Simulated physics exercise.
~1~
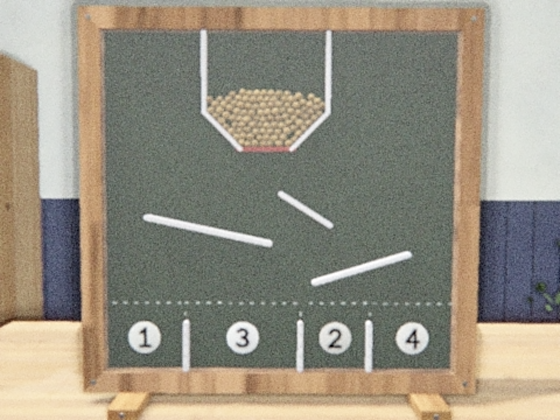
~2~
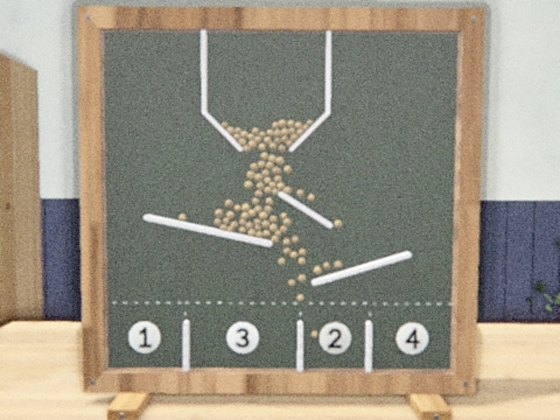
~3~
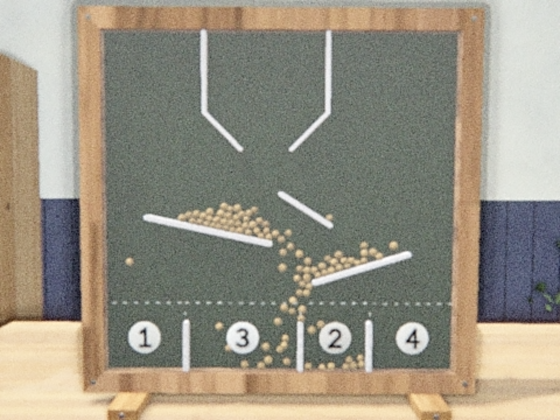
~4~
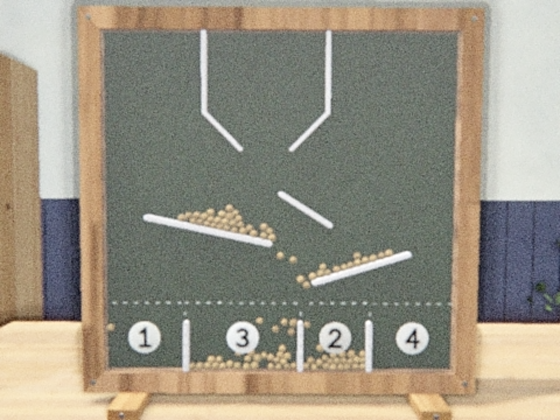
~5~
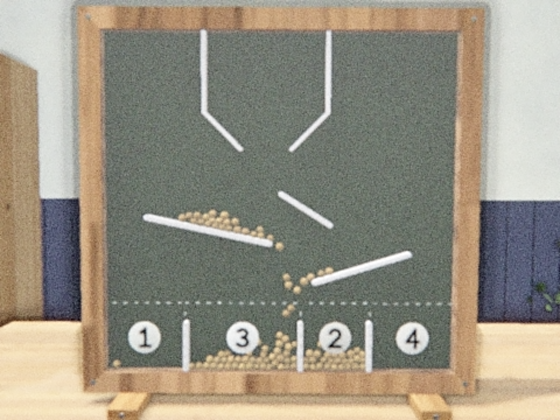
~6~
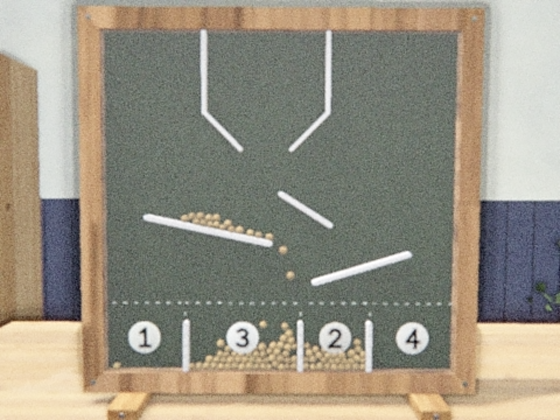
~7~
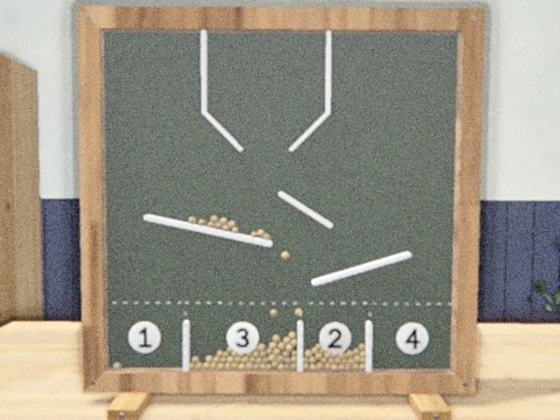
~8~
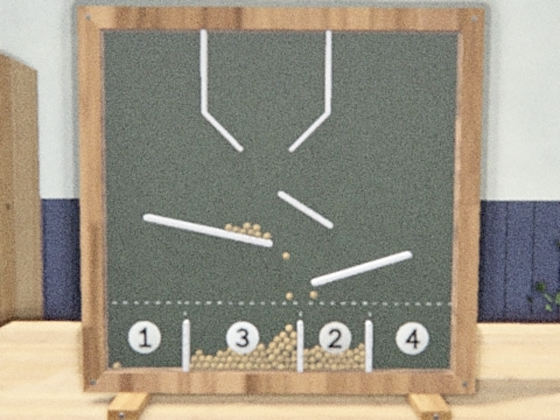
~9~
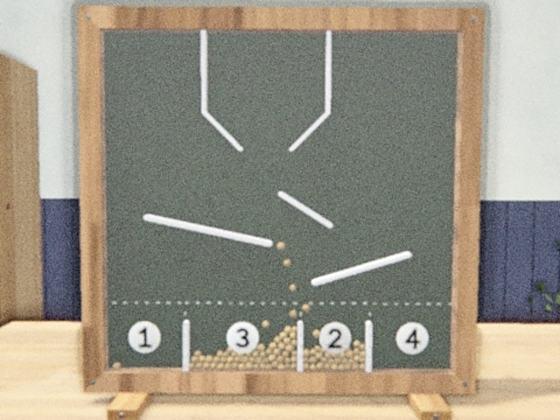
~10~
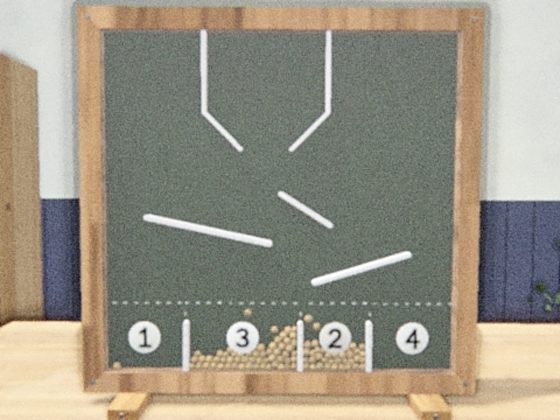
Wood-framed case with small beads dropping from a hopper, rolling off sloped bars and piling mostly in bins three and two.
